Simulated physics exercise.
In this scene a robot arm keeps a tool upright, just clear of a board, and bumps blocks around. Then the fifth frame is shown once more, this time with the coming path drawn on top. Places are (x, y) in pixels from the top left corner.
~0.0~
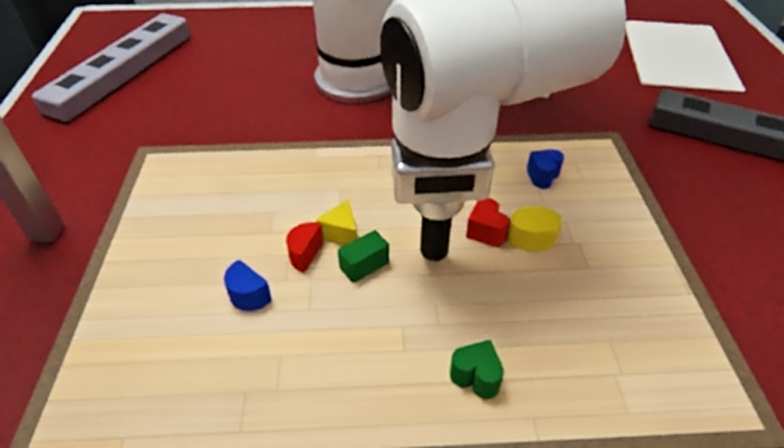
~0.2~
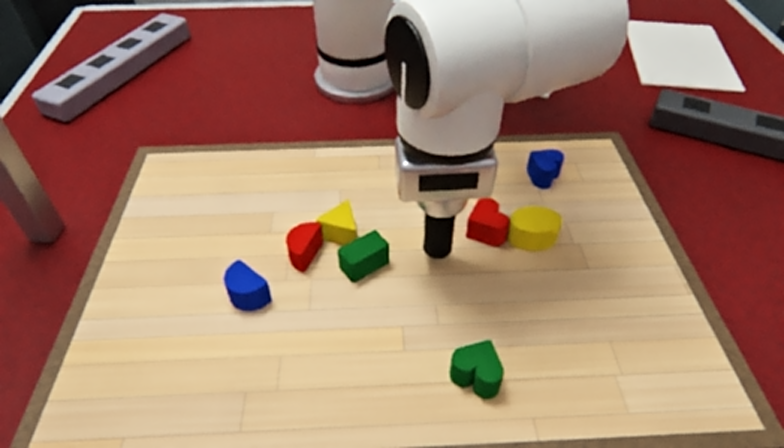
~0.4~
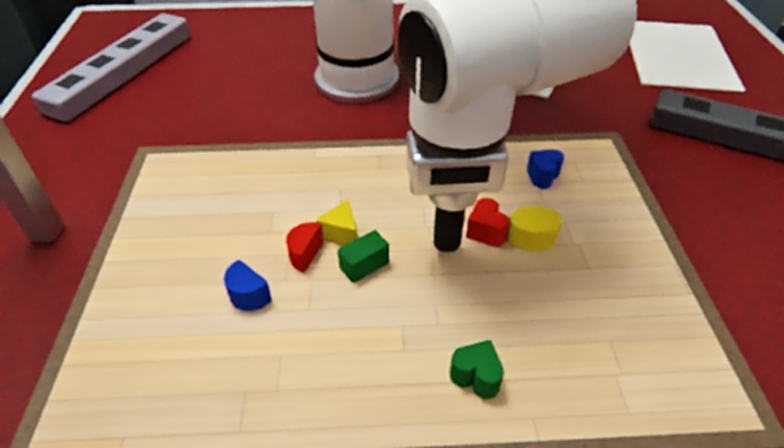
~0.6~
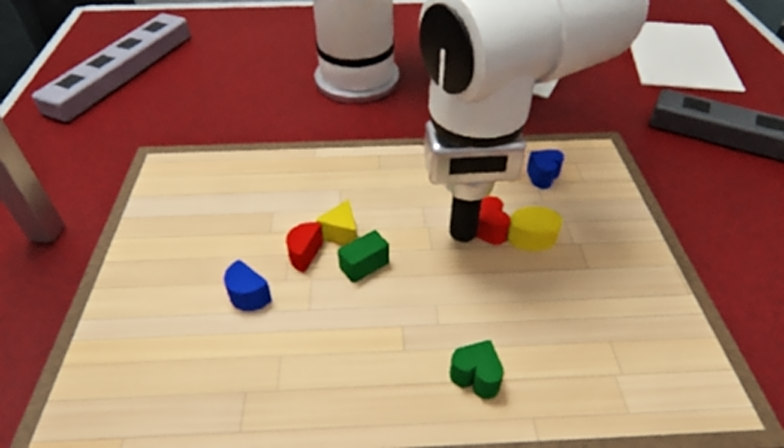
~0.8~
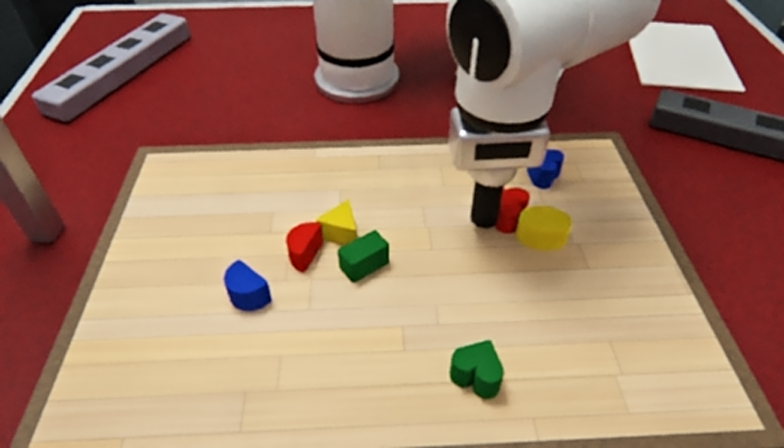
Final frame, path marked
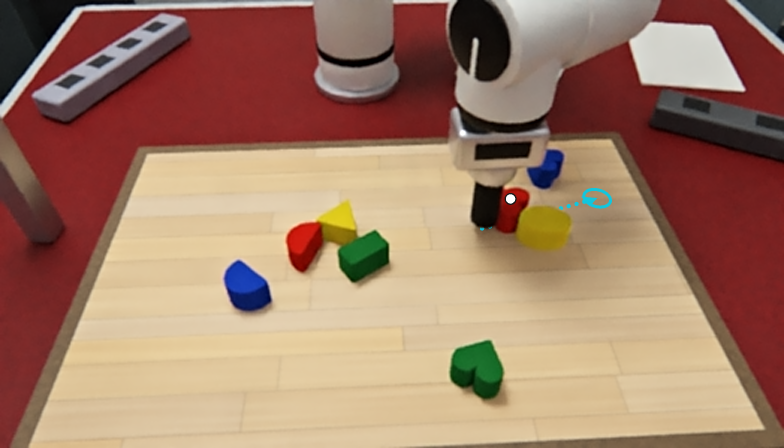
A robot arm moves right across a wooden board and pushes a red heart block rightward.
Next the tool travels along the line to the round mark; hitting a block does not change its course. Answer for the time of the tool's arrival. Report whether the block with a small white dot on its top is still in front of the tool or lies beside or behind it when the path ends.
I expect it to be beside or behind the tool.
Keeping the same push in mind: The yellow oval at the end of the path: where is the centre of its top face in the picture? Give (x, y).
It is going to be at (572, 220).
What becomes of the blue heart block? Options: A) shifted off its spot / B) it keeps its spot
Option A.
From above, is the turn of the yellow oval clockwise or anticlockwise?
Prediction: Clockwise.
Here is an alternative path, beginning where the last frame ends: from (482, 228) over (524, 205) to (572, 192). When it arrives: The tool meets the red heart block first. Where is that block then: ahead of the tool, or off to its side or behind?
It remains before the tool.
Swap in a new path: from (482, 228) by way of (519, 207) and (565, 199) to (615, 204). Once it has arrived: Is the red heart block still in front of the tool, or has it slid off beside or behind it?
It ends up beside or behind the tool.
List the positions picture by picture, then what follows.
In the first picture, lower end of the tool at (434, 251), tops of blocks, red heart block at (489, 213), yellow oval at (536, 219), blue heart block at (548, 158).
In the second picture, tool at (437, 248), blocks as before.
In the third picture, tool at (447, 242), blocks as before.
In the fourth picture, tool at (463, 232), red heart block at (491, 211).
In the fifth picture, tool at (484, 219), red heart block at (511, 199), yellow oval at (546, 218), blue heart block at (548, 158).
The drawn path runs straight from (482, 228) to (597, 198); the dot is on the red heart block.
The first path, step by step. One third of the way, tool at (525, 209); red heart block at (541, 184), turned 35° anticlockwise; yellow oval at (562, 218), turned 35° clockwise.
Two thirds of the way, tool at (564, 199); red heart block at (567, 170), turned 80° anticlockwise; yellow oval at (572, 220), turned 60° clockwise; blue heart block at (549, 145), turned 15° anticlockwise.
At the end, tool at (600, 189); red heart block at (570, 166), turned 95° anticlockwise; yellow oval at (572, 220), turned 60° clockwise; blue heart block at (548, 143), turned 20° anticlockwise.
